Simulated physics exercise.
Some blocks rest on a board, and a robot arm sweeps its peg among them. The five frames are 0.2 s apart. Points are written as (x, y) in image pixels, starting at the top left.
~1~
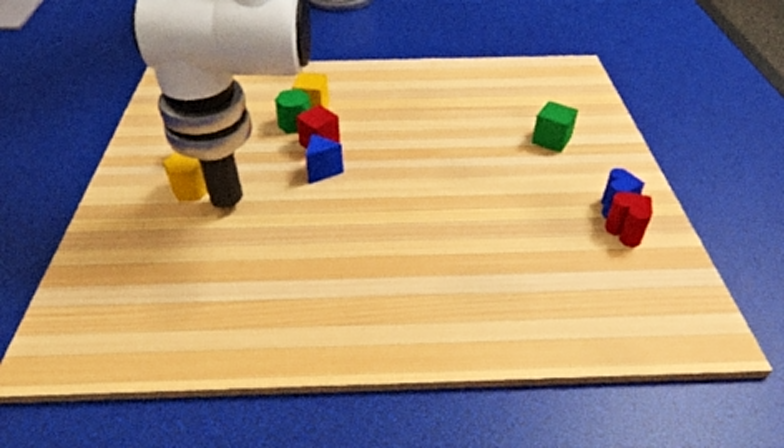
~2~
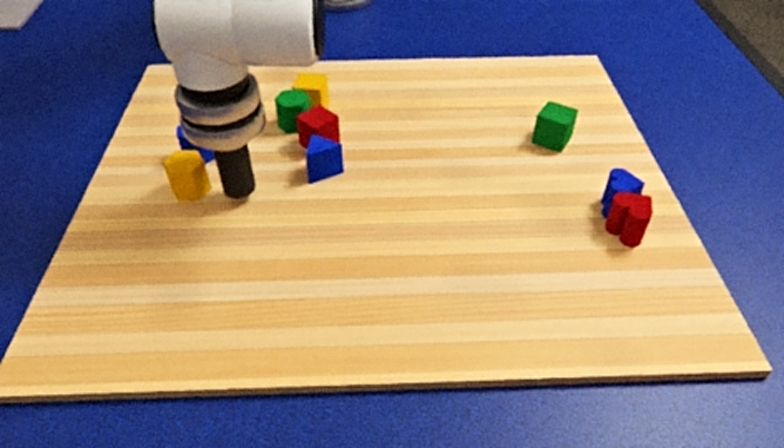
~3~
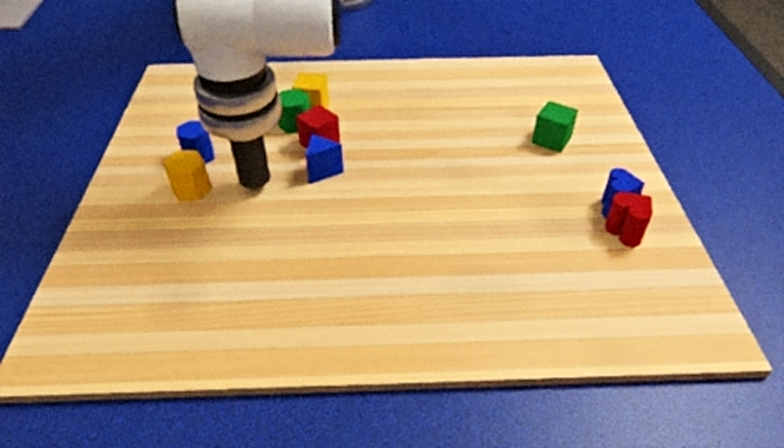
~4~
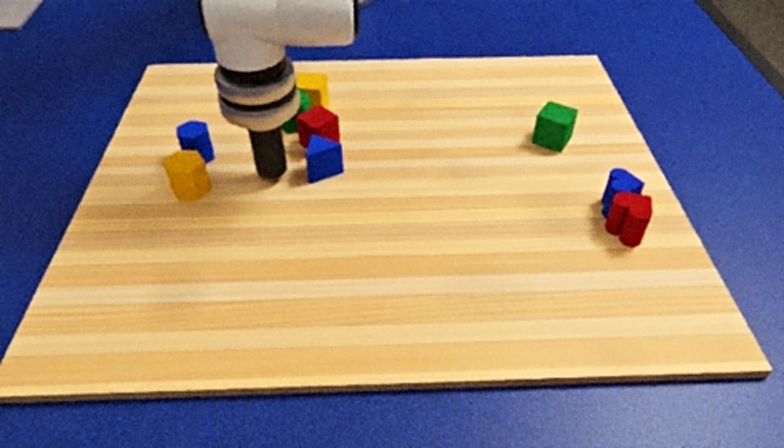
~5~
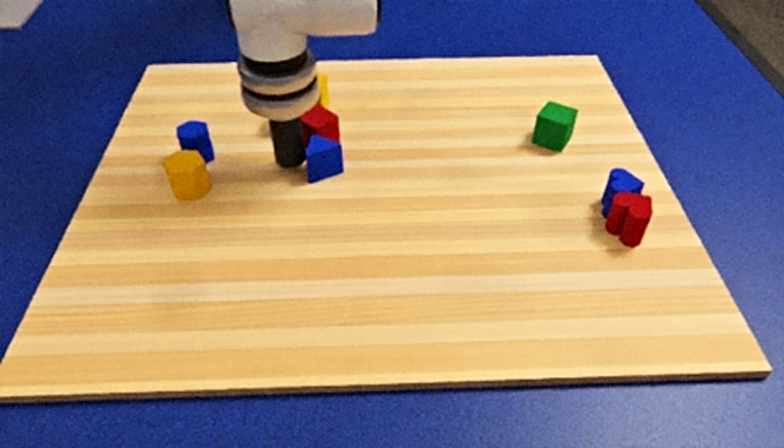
On a wooden board, a robot arm's dark peg moving right and slightly away from the yellow block toward the red and blue blocks.
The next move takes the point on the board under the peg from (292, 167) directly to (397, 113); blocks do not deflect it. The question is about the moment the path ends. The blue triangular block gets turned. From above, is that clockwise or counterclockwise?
Looking down, it rotates clockwise.
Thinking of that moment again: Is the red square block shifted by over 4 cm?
The answer is yes.
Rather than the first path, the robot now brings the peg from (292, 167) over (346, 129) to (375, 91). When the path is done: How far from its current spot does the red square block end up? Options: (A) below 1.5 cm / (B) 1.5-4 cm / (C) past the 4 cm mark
C - past the 4 cm mark.
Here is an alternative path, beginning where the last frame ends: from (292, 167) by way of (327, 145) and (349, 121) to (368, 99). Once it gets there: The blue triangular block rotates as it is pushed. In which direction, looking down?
Viewed from the top, it goes clockwise.
The first path, step by step. One third of the way, peg at (330, 139); red square block at (332, 102), turned 45° anticlockwise; blue triangular block at (325, 142), turned 35° clockwise.
Two thirds of the way, peg at (365, 121); red square block at (339, 92), turned 85° anticlockwise; blue triangular block at (325, 142), turned 35° clockwise.
At the end, peg at (397, 105); green hexagonal block still; red square block at (339, 92), turned 85° anticlockwise; blue triangular block at (325, 142), turned 35° clockwise.
